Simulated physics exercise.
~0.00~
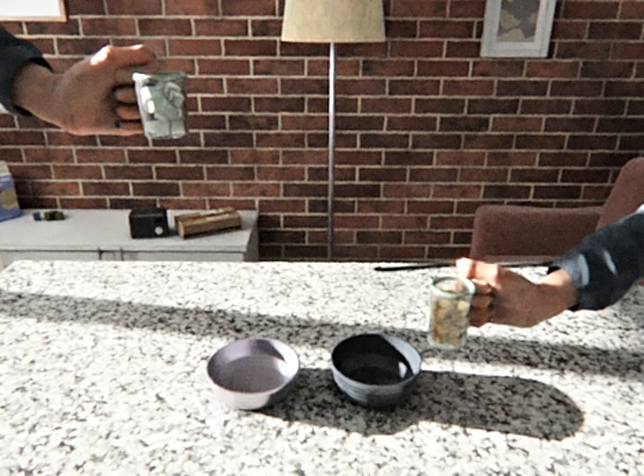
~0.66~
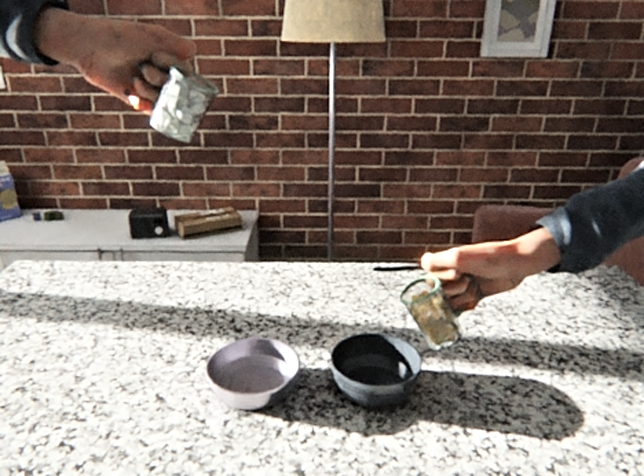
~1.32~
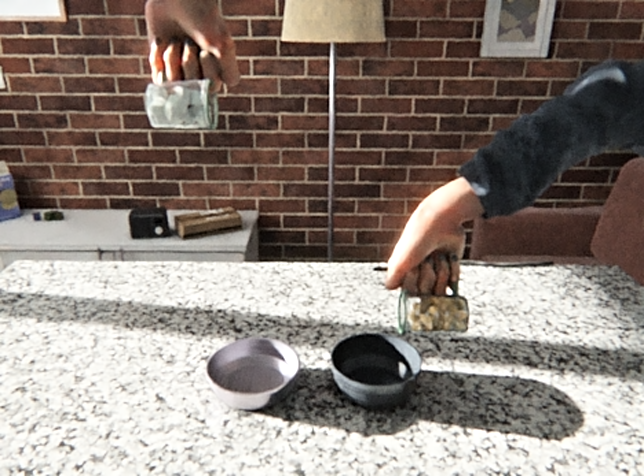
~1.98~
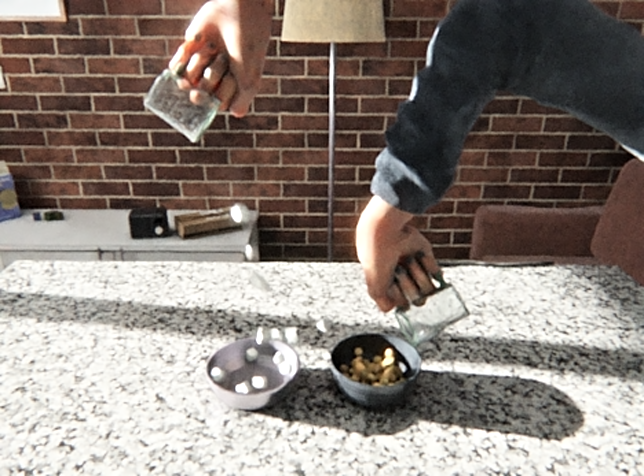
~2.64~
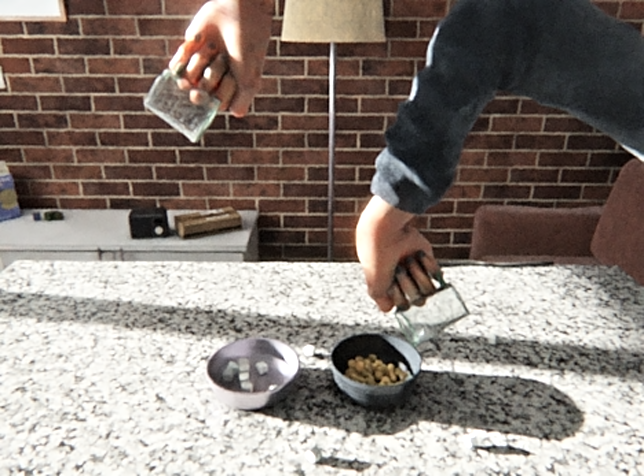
Two hands in dark sleeves hold small glass cups above a speckled countertop, the left one high over a pale purple bowl and the right one low beside a dark bowl. Both cups lean, then turn onto their sides with their contents still inside. As they tip upside down, whitish cubes scatter through the air on the left, while golden-brown pieces drop into the dark bowl. The hands stay put with the emptied cups. At the end, only some of the cubes lie in the purple bowl, the rest having missed it, while the dark bowl holds all its pieces.
